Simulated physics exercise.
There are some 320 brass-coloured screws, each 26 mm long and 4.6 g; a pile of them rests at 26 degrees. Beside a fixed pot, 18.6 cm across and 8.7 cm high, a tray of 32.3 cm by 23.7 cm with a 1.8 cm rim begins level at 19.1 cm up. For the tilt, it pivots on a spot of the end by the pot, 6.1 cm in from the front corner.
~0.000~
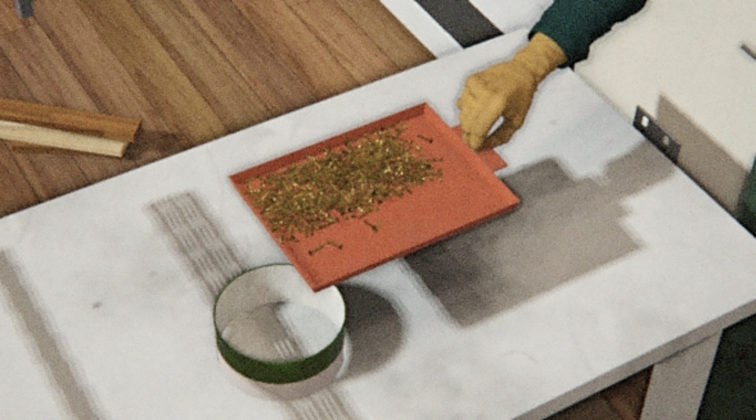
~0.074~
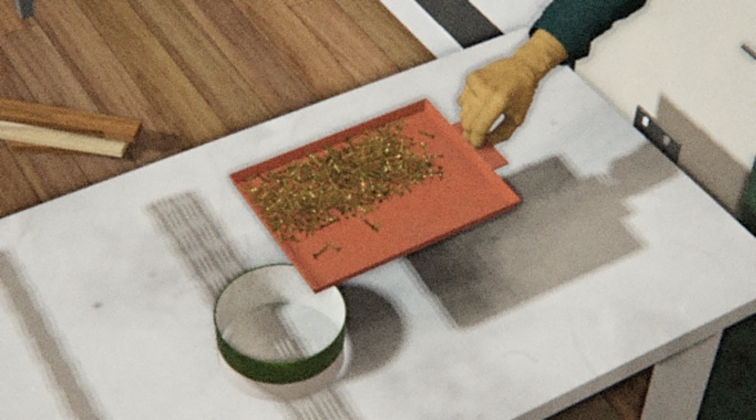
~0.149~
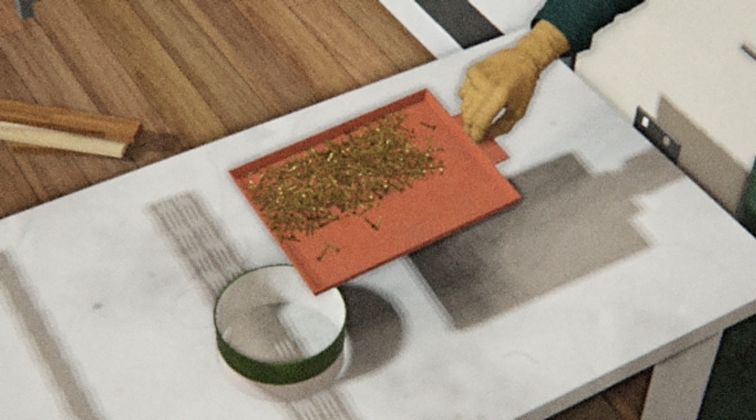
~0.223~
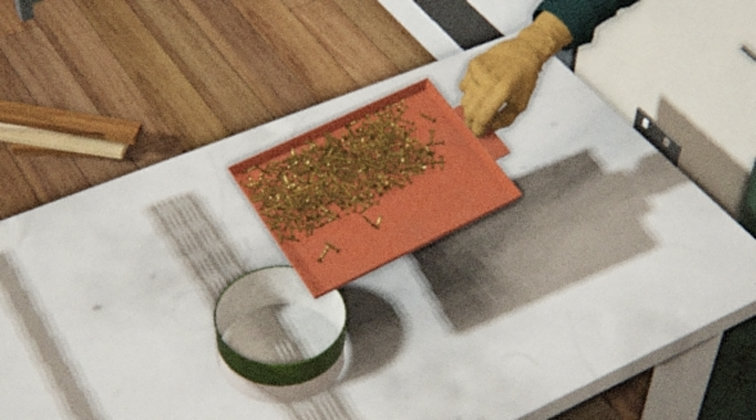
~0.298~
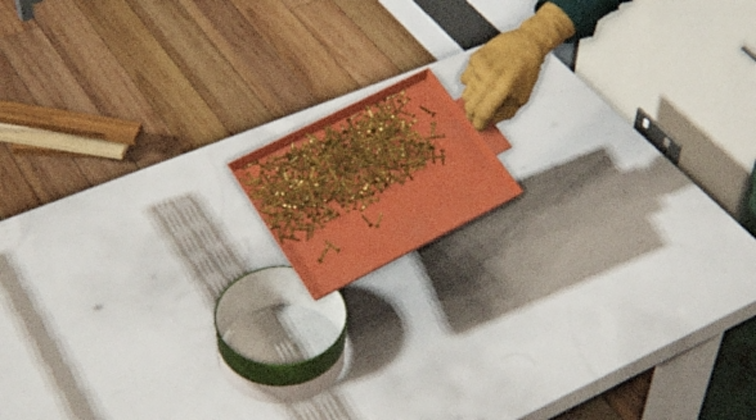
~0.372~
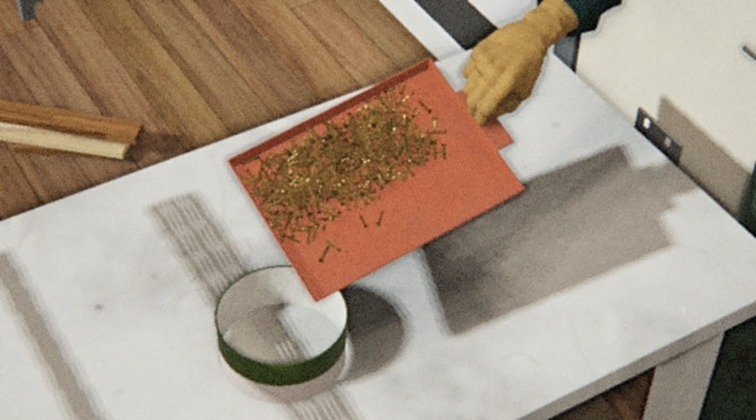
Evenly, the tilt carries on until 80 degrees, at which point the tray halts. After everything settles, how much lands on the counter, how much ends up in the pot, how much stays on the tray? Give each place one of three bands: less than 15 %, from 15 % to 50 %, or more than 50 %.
Counter - more than 50 %; pot - from 15 % to 50 %; tray - less than 15 %.
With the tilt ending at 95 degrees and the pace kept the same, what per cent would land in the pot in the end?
Around 40 per cent, then.
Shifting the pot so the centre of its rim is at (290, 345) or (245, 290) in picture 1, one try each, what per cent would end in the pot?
About 80 and 0 per cent.
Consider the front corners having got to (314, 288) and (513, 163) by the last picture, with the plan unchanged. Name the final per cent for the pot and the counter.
The pot gets 60 and the counter 40.
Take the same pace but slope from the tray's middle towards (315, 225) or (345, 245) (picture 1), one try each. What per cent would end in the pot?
That would be close to 60 per cent, then close to 55 per cent.
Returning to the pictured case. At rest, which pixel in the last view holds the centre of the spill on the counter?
Around (344, 411).
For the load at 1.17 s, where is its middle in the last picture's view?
Near (330, 317).
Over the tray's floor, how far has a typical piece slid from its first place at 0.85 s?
14 cm.
After 0.85 s, tilt 48 degrees; the tray holds 100 %, the pot 0 %.
Then, at 1.17 s, tilt 68 degrees; the tray holds 45 %, the pot 5 %.
Then, at 1.58 s, tilt 80 degrees; the tray holds 5 %, the pot 35 %.
By 2.3 s all is still; counter 60 %, pot 35 %, tray 0 %.
